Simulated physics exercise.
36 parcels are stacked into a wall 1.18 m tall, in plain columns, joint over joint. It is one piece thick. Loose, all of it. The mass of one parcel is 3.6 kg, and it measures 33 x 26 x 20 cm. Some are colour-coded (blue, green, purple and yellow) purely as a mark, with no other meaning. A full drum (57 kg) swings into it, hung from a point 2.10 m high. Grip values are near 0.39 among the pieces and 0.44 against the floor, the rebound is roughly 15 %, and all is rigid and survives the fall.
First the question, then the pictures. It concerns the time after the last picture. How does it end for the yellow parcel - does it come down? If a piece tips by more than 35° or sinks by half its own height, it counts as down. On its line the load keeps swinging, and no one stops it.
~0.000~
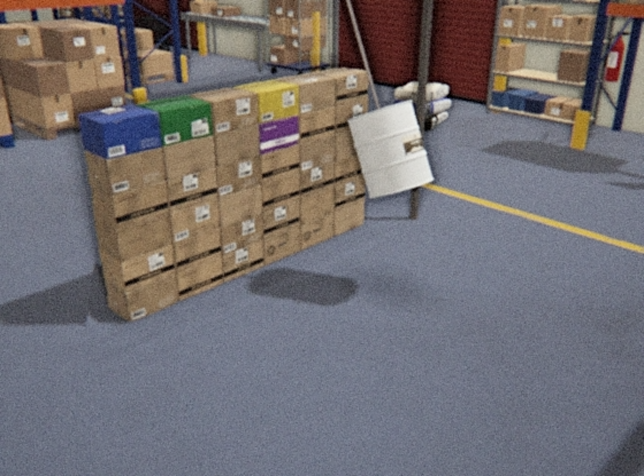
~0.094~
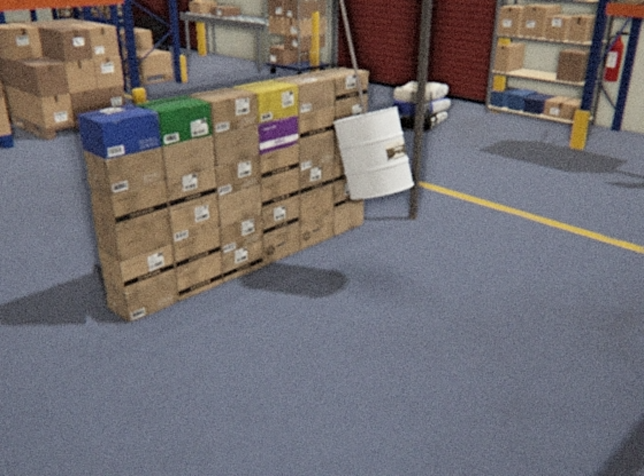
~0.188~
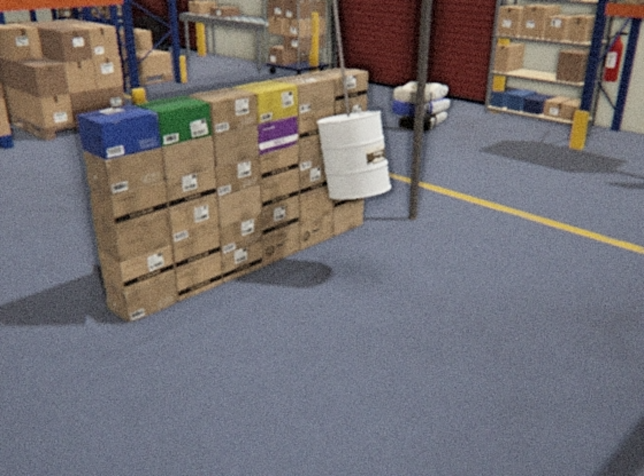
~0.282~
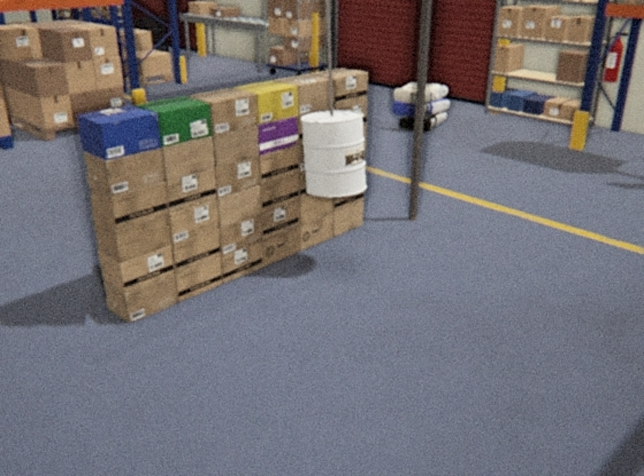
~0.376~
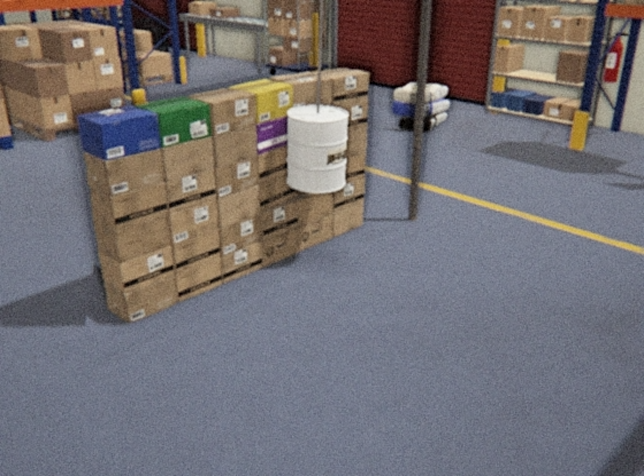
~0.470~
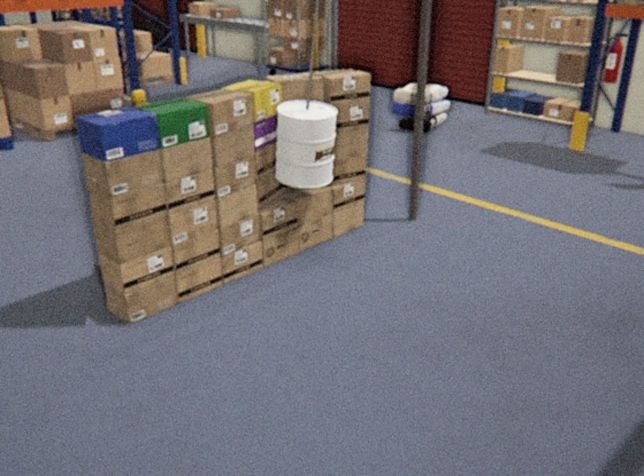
The yellow parcel ends up down.
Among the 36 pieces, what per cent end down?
Estimate: Close to 25%.
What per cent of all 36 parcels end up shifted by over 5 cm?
Fraction: 25 %.
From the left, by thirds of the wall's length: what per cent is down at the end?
In percent, the thirds read 0 on the left, 30 in the middle and 40 on the right.
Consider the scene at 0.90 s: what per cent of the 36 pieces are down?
25 percent by then.
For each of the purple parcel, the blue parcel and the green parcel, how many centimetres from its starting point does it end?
I'd estimate purple at 140 cm, blue at 0 cm and green at 0 cm.
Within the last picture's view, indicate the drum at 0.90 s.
Around (284, 129).
Around 0.62 s, line 14° past plumb; none of the 36 parcels down, 20 disturbed; yellow parcel tipped 13°; purple parcel tipped 13°.
Around 0.90 s, line 18° past plumb; 9 of the 36 parcels down; yellow parcel tipped 53°, 29 cm lower; purple parcel tipped 52°, 29 cm lower.
Around 1.30 s, line 8° past plumb; 9 of the 36 parcels down; yellow parcel upside down; purple parcel on its side.
Finally (2.1 s), line 18° before plumb; 9 of the 36 parcels down; yellow parcel upside down; purple parcel on its side; blue parcel unmoved. Seen by the last camera, middles, yellow parcel near (140, 186), purple parcel near (136, 210).
